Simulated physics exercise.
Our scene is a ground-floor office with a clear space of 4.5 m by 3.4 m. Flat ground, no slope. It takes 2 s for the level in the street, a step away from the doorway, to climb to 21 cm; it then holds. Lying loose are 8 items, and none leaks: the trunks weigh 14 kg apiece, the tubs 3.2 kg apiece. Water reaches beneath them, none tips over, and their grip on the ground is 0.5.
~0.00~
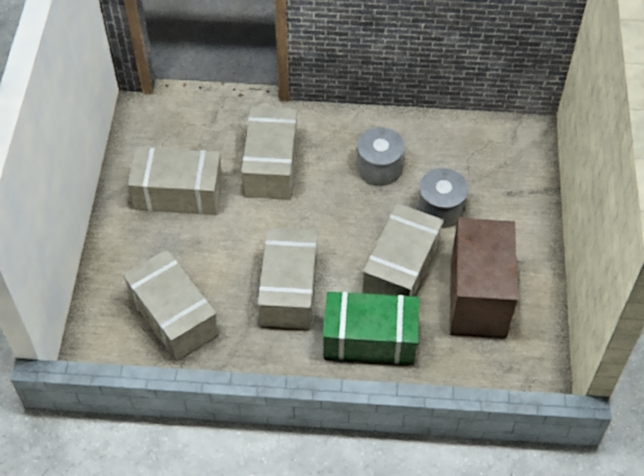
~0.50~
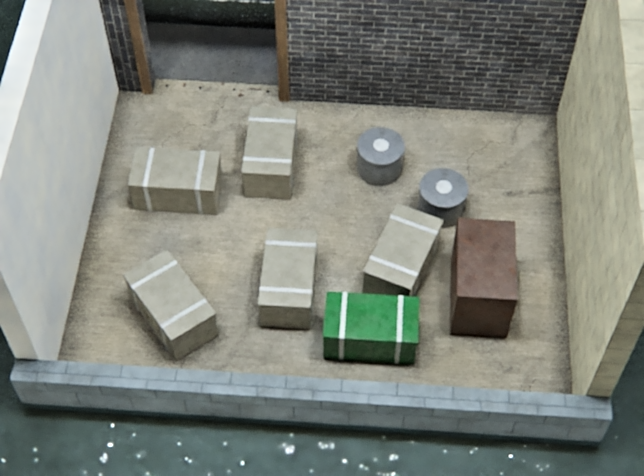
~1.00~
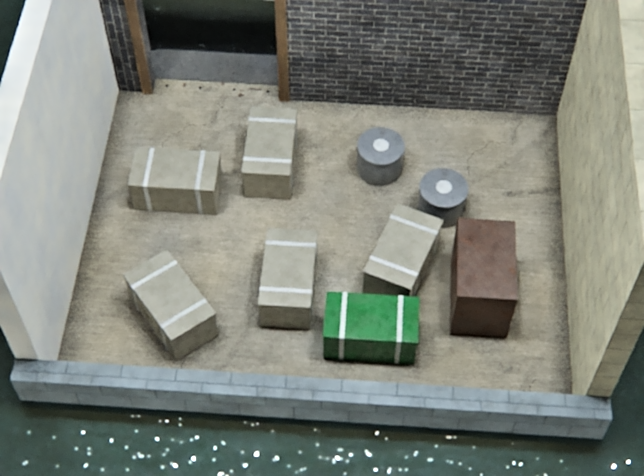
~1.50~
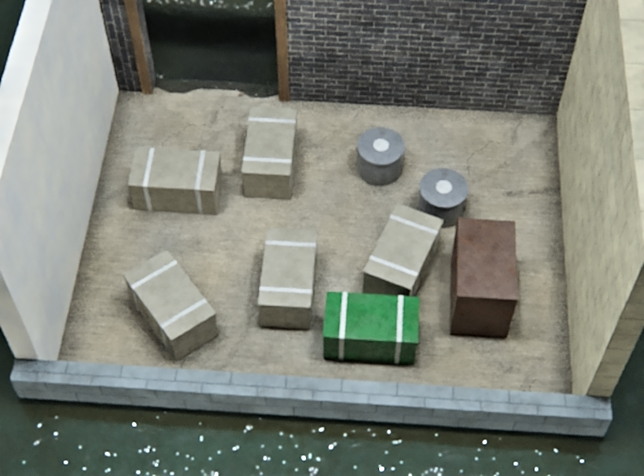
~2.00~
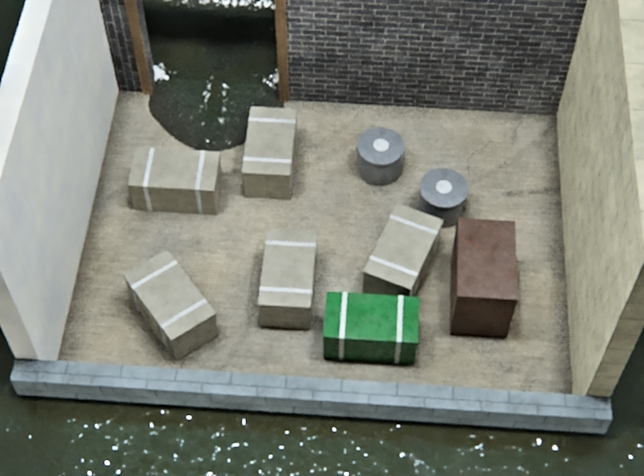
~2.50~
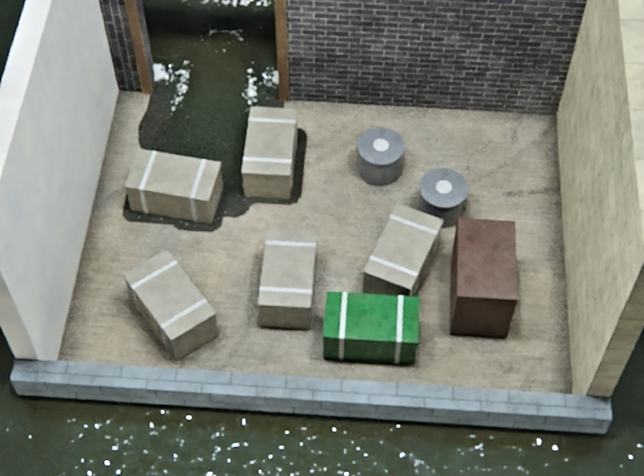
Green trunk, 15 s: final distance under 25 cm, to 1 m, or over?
It is pushed a bit.
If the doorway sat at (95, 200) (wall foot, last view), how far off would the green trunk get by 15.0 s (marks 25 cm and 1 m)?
In that case the green trunk is nudged along.
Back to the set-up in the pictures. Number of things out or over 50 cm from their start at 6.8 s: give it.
5 of them.
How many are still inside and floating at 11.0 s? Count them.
It comes to 7 of them.
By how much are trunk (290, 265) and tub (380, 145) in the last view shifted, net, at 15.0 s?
They sit 140 cm and 250 cm away, in the order given.
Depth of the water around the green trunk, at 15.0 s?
The depth there is around 17 cm.
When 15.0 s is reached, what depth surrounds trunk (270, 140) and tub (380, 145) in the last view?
I'd estimate 12 cm for the first and 18 cm for the second.
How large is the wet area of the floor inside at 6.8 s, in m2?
Roughly 12 m2.
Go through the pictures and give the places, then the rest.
The green trunk at (372, 317) rests on the ground; water covers 0.0 m2; 0 of 8 have shifted, in the first frame.
The green trunk at (372, 317) rests on the ground; water covers 0.0 m2; 0 of 8 have shifted, in the second frame.
The green trunk at (372, 317) rests on the ground; 0.0 m2 under water; 0 of 8 have shifted, in the third frame.
The green trunk at (372, 317), on the bottom; water covers 0.0 m2; 0 of 8 have shifted, in the fourth frame.
The green trunk at (372, 317), on the bottom; 0.7 m2 under water; 0 of 8 have shifted, in the fifth frame.
The green trunk at (372, 317) rests on the ground; 1.4 m2 under water; 1 of 8 have shifted, in the sixth frame.
After 3.5 s the green trunk is near (372, 317), 0.0 m from its start, aground; 1 afloat.
After 6.8 s the green trunk is near (425, 342), 0.5 m from its start, afloat; 4 afloat.
After 11.0 s the green trunk is near (425, 339), 0.5 m from its start, afloat; 7 afloat.
After 15.0 s the green trunk is near (426, 337), 0.5 m from its start, afloat; 8 afloat.
